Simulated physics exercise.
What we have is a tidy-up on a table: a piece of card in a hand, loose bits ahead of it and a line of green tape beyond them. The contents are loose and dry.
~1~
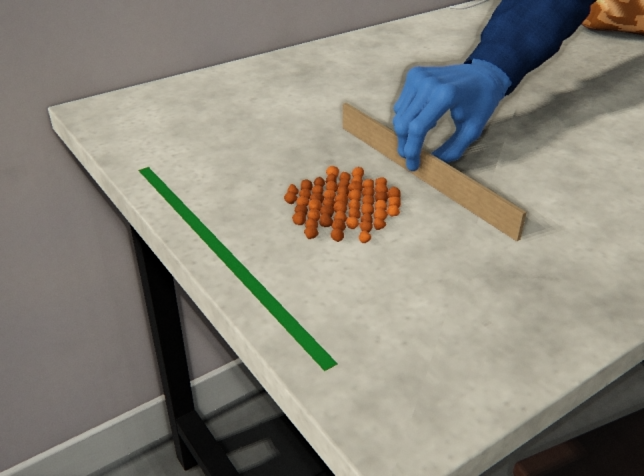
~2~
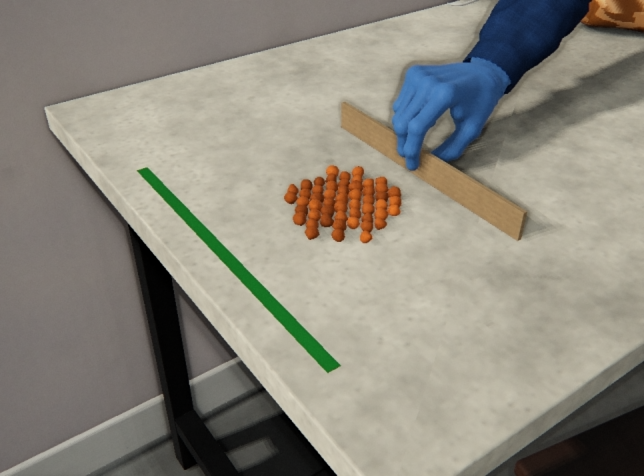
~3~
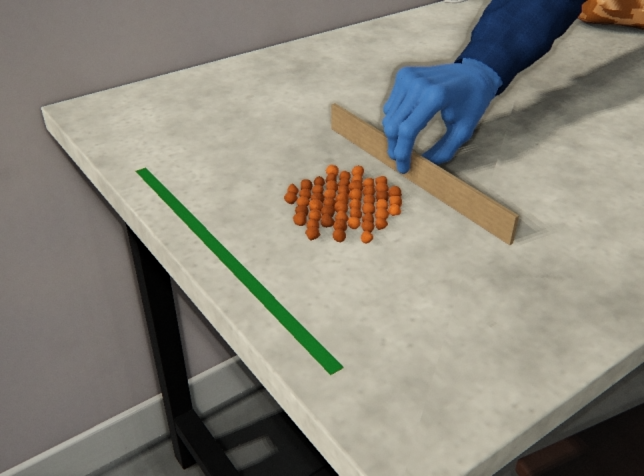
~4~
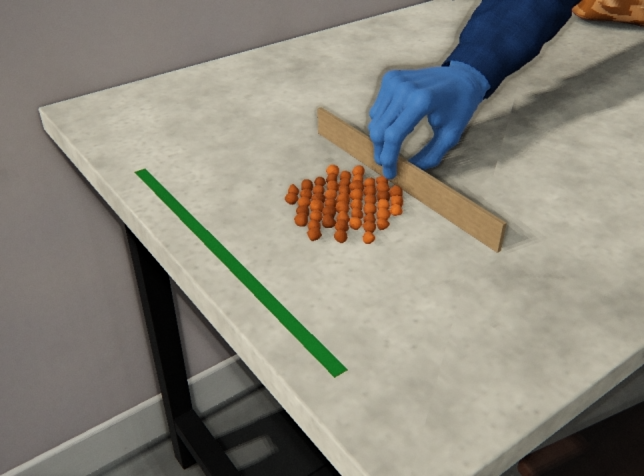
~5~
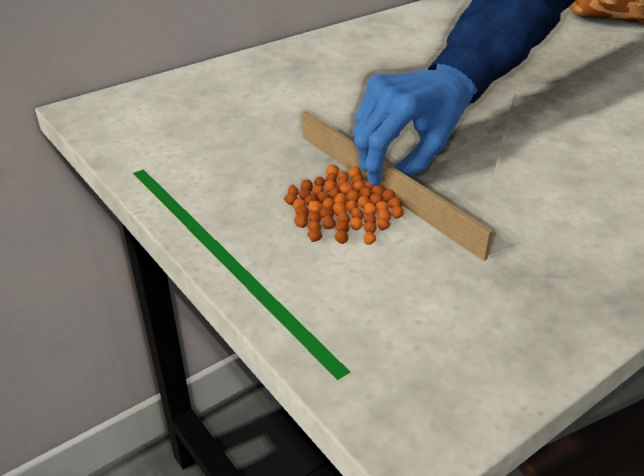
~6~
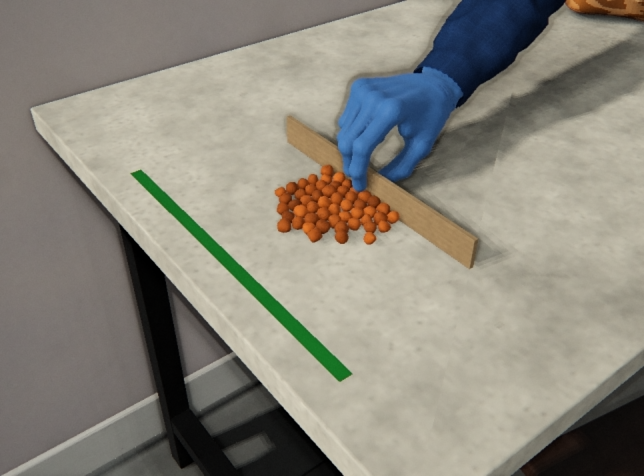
A blue-gloved hand slides a piece of card leftward into the coated peanuts, bunching them together.
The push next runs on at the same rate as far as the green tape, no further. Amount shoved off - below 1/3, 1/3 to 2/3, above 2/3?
1/3 to 2/3.
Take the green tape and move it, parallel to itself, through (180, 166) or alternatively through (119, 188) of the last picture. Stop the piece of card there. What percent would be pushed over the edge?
First stop: 0 per cent; second stop: 100 per cent.
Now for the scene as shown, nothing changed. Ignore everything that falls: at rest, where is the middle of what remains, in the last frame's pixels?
Near pixel (197, 260).
Just after the last frame, piece of card still moving, near (297, 201); heap all on the table, its front near (219, 250).
A moment on, piece of card stopped at the green tape; heap roughly a third over the edge.
Further on, piece of card stopped at the green tape; heap roughly half over the edge.
When it is over, piece of card stopped at the green tape; heap roughly half over the edge.
